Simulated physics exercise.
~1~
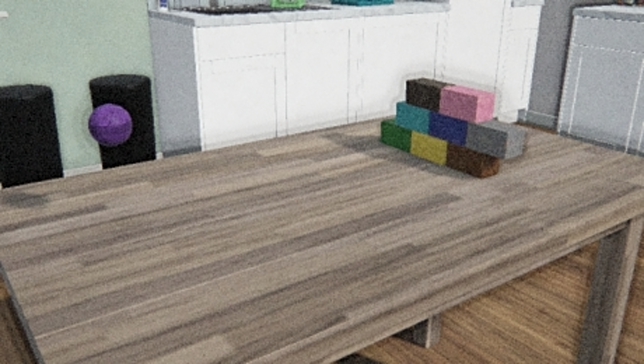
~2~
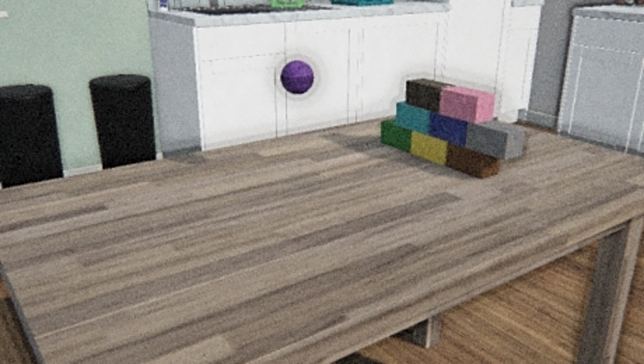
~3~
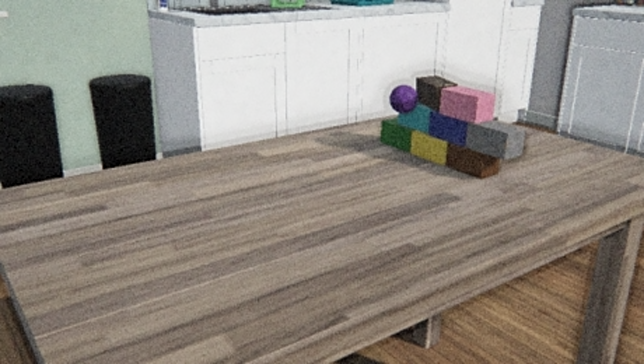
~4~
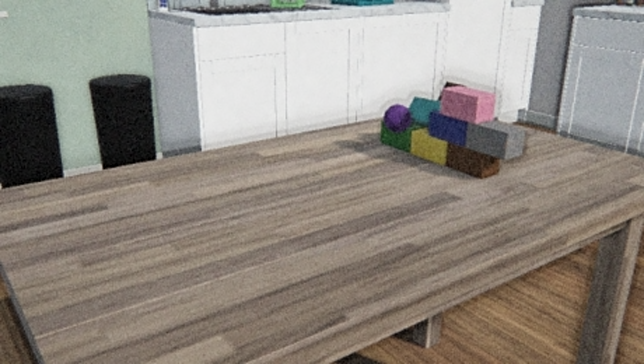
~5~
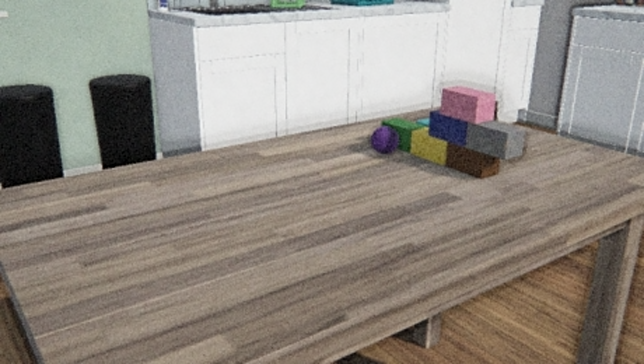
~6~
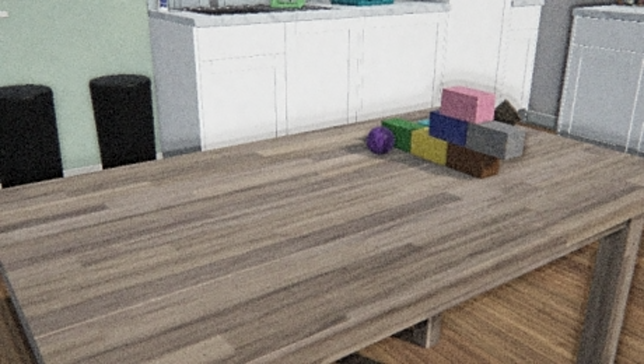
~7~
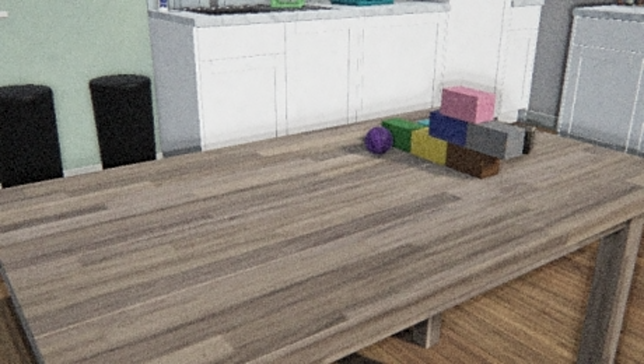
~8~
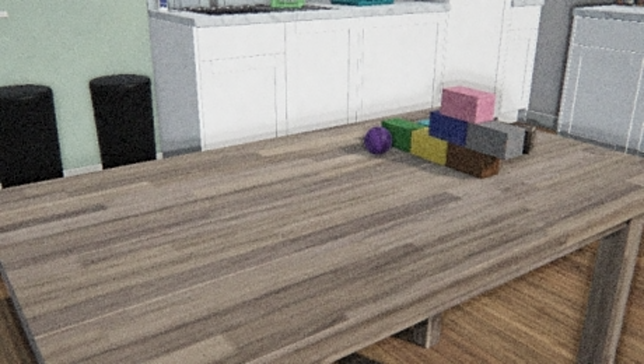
Kitchen table with a purple ball flying in from the left, knocking black and turquoise blocks off a colourful pile, mostly left standing.
